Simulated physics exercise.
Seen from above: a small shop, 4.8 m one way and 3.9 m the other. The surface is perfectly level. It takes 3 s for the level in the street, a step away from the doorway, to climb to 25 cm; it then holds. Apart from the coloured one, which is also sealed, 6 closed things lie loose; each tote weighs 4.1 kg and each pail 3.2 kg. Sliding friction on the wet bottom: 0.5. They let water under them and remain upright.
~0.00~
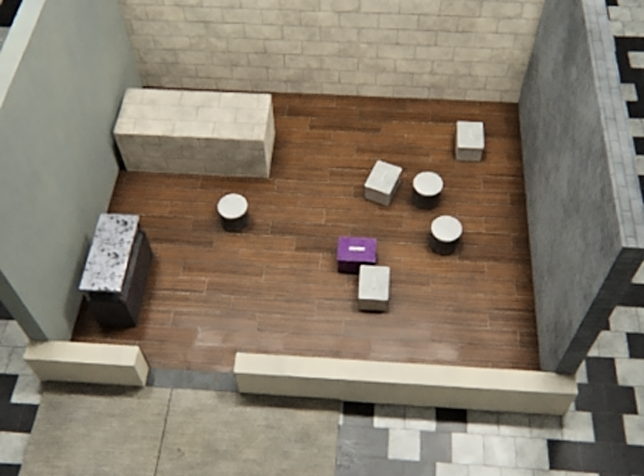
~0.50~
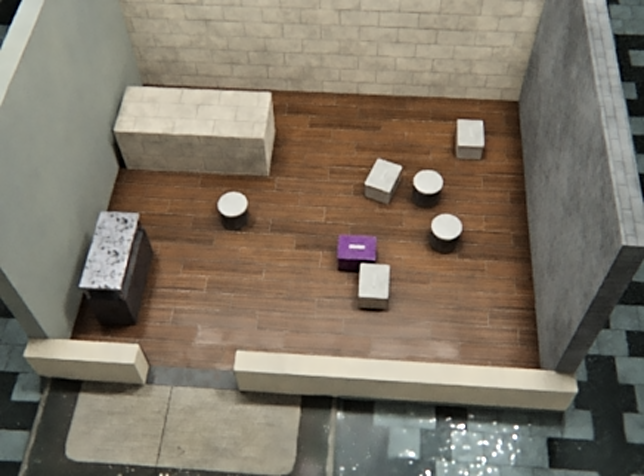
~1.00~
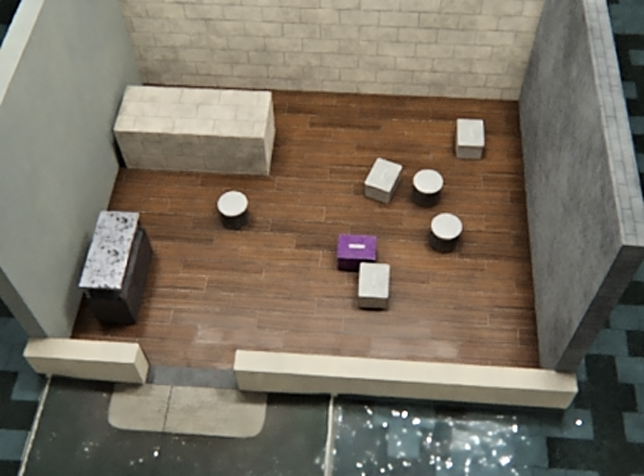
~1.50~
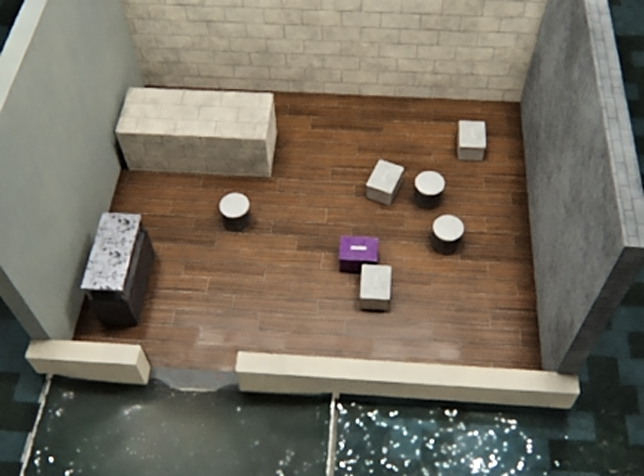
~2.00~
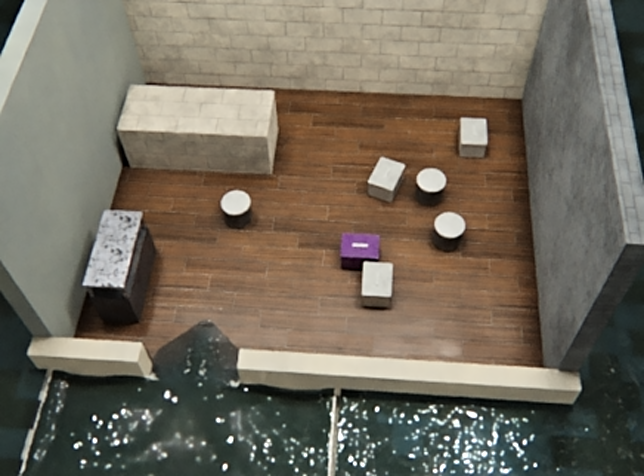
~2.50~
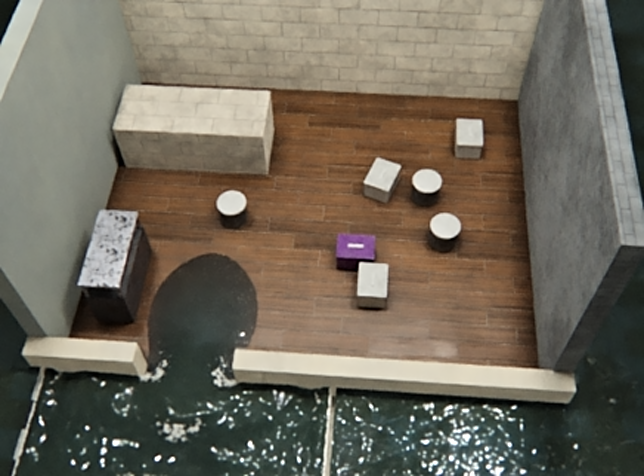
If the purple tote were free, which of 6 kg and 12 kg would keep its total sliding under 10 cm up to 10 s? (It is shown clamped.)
Only 12 kg is enough.
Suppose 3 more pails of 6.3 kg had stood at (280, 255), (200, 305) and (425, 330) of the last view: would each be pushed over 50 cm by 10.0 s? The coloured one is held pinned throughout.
Above the mark, above the mark, below the mark.
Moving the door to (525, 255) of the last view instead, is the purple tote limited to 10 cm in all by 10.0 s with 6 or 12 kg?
Both fall short.
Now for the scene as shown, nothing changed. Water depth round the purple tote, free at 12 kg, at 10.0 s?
About 5 cm.
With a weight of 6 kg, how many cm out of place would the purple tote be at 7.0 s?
It would be some 5 cm from its spot.
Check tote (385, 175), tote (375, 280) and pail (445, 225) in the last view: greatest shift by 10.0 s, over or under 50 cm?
First exceeds it, then stays inside, then stays inside.
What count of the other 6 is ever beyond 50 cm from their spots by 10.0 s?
Tally: 4.
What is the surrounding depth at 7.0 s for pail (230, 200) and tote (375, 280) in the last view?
Depth approx. 8 cm / 2 cm.
After 3.5 s the purple tote would be 0 cm from its start with 6 kg and 0 cm from its start with 12 kg; 0 cm of water round it then.
After 4.5 s the purple tote would be 1 cm from its start with 6 kg and 0 cm from its start with 12 kg; 3 cm of water round it then.
After 7.0 s the purple tote would be 6 cm from its start with 6 kg and 0 cm from its start with 12 kg; 3 cm of water round it then.
After 10.0 s the purple tote would be 72 cm from its start with 6 kg and 0 cm from its start with 12 kg; 5 cm of water round it then.
